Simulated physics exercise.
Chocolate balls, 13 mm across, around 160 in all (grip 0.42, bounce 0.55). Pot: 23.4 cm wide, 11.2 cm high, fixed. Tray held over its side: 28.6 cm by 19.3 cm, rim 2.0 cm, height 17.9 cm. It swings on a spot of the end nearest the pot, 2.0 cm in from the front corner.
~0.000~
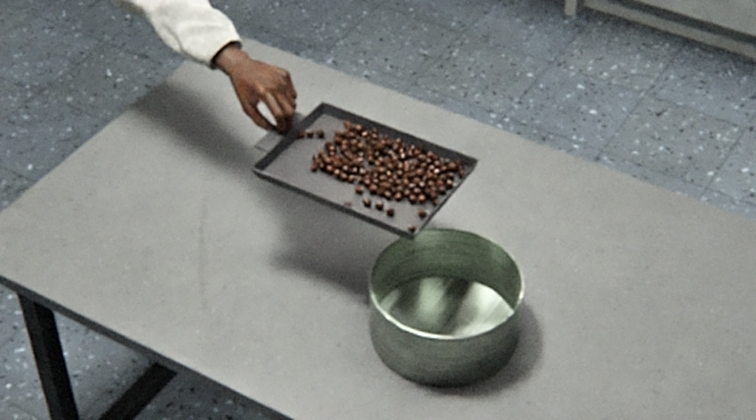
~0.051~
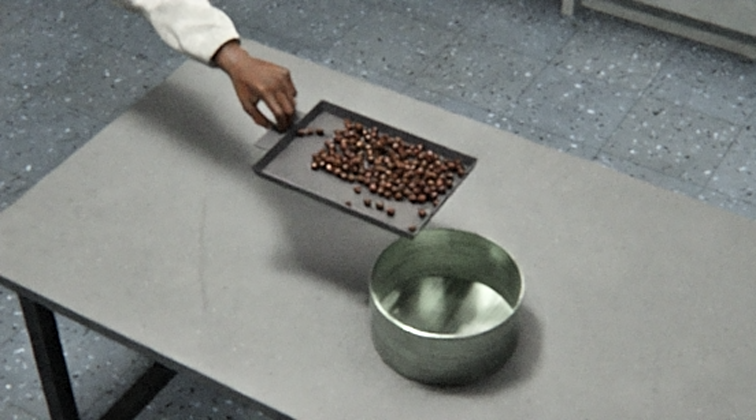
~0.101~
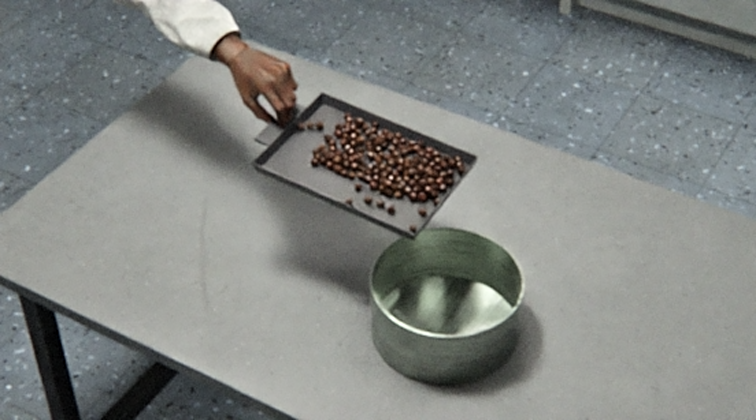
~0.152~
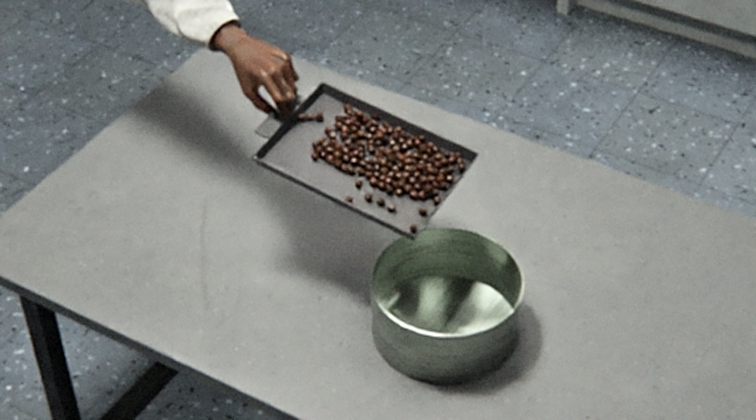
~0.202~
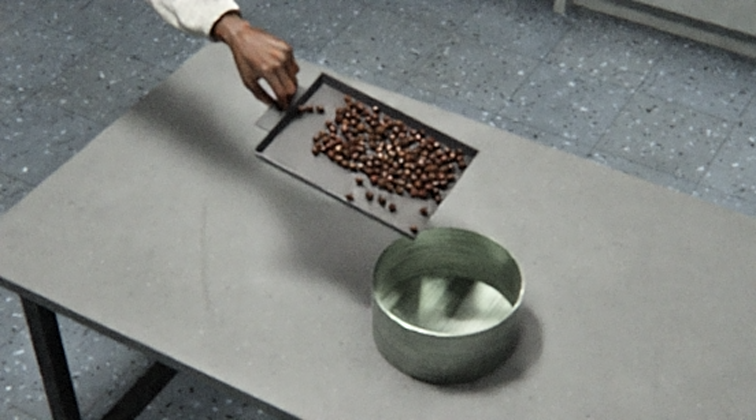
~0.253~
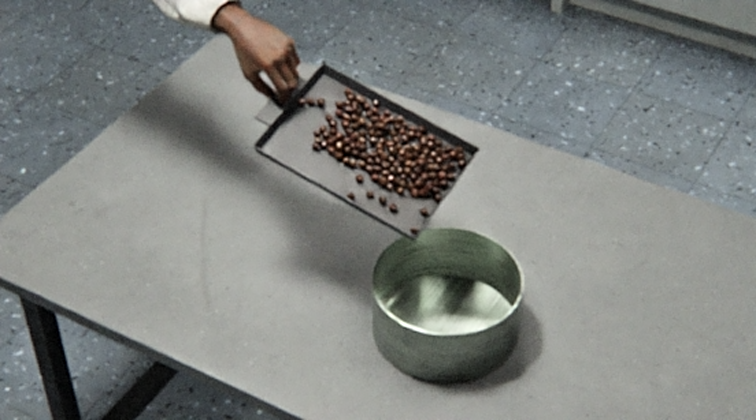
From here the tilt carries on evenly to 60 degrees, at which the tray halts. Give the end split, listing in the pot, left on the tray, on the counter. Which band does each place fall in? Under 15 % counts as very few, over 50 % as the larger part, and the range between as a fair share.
Pot: The larger part. Left on the tray: A fair share. Counter: Very few.
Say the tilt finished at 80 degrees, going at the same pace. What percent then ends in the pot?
It would be near 95 per cent.
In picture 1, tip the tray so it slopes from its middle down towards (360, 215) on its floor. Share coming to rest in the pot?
Near 35 percent, give or take.
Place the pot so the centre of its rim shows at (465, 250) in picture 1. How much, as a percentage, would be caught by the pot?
Roughly 30 per cent.
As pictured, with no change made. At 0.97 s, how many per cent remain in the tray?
Of the load, some 75 percent.
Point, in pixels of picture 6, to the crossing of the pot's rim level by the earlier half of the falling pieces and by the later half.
Around (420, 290), then (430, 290).
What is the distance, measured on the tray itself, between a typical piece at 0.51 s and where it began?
About 6 cm.
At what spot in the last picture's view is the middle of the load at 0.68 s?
Close to pixel (409, 183).
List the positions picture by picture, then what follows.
Tray tilt 0 degrees, front corners at (256, 167) and (413, 231); middle of the pieces at (391, 168); pot at (446, 280), in the first frame.
Tray tilt 1 degrees, front corners at (256, 166) and (413, 231); middle of the pieces at (390, 167), in the second frame.
Tray tilt 4 degrees, front corners at (257, 162) and (414, 231), lowest corner right front; middle of the pieces at (391, 163), in the third frame.
Tray tilt 8 degrees, front corners at (257, 156) and (414, 232), lowest corner right front; middle of the pieces at (391, 159), in the fourth frame.
Tray tilt 12 degrees, front corners at (257, 150) and (415, 233), lowest corner right front; middle of the pieces at (392, 155), in the fifth frame.
Tray tilt 17 degrees, front corners at (258, 145) and (415, 234), lowest corner right front; middle of the pieces at (392, 152); pot at (447, 278). Its pace works out near 85 degrees a second, in the sixth frame.
After 0.51 s, tilt 39 degrees; the tray holds 100 %, the pot 0 %.
Then, at 0.68 s, tilt 53 degrees; the tray holds 100 %, the pot 0 %.
After 0.97 s, tilt 60 degrees; the tray holds 75 %, the pot 20 %.
At rest (2.7 s), pot 60 %, tray 40 %, counter 0 %.
